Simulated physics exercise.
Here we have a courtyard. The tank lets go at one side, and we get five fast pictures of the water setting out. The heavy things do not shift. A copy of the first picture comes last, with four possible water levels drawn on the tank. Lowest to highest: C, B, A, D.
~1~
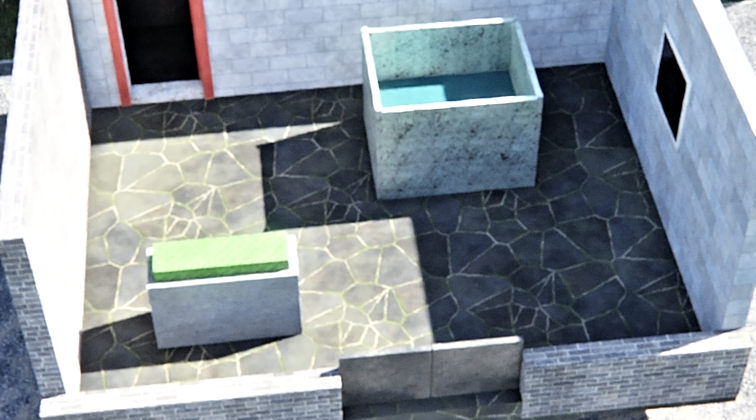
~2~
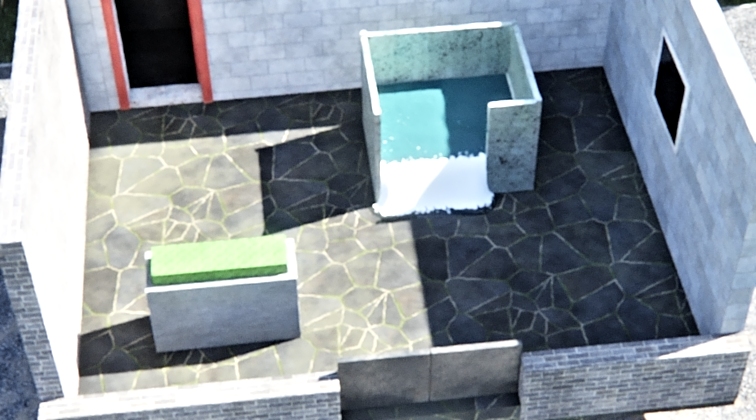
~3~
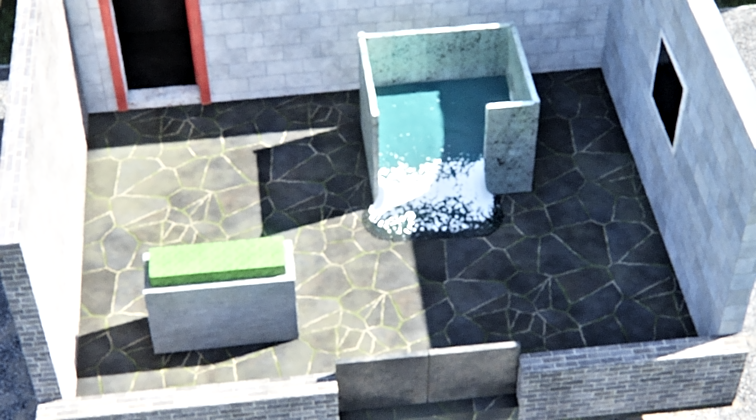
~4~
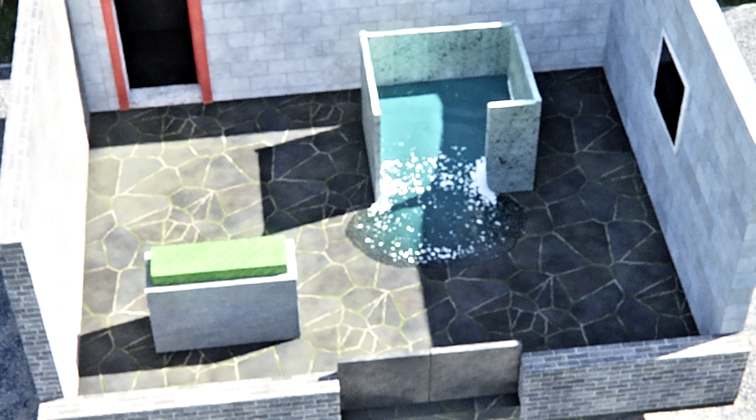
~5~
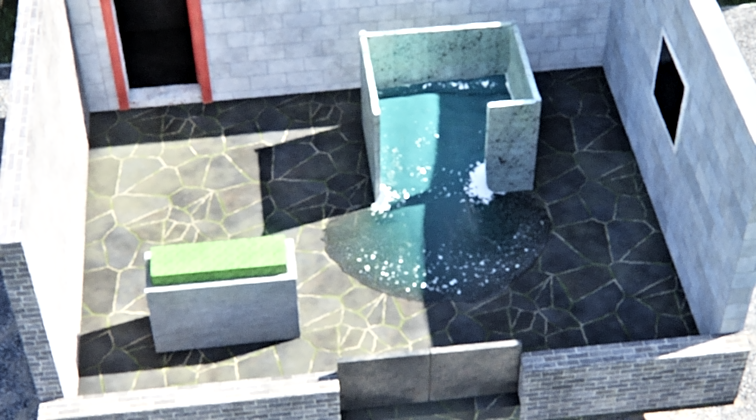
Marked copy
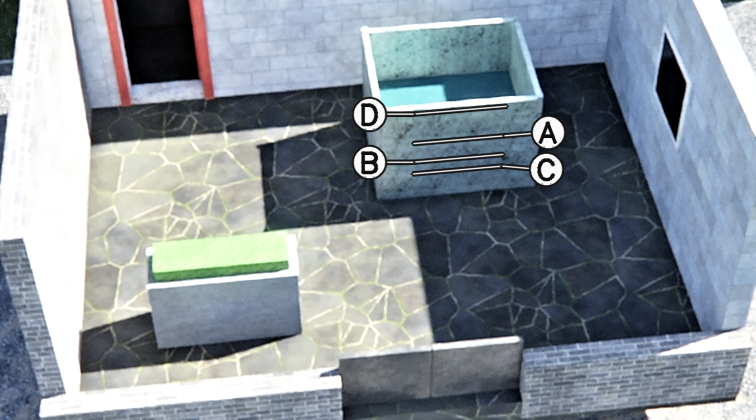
To begin with, water rests in a square stone tank in a walled courtyard with a red doorway and a green-topped planter. The tank's front side opens, and white, foaming water pours through the gap onto the paving. It fans out in a widening dark, rounded sheet as the foam thins into scattered flecks.
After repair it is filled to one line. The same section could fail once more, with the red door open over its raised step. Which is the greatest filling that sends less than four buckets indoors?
Go for A.
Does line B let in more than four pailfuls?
No, not at all.
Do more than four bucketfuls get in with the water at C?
No, not at all.
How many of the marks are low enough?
Three of the four.
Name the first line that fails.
D.
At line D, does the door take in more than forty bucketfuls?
No, less.
On the marked copy, A at (459, 139); B at (458, 158); C at (457, 170); D at (460, 110); from the bottom up C, B, A, D.
With A, a bucket or two gets in.
With B, nothing gets over.
With C, nothing gets over.
With D, about 12 bucketfuls get in.
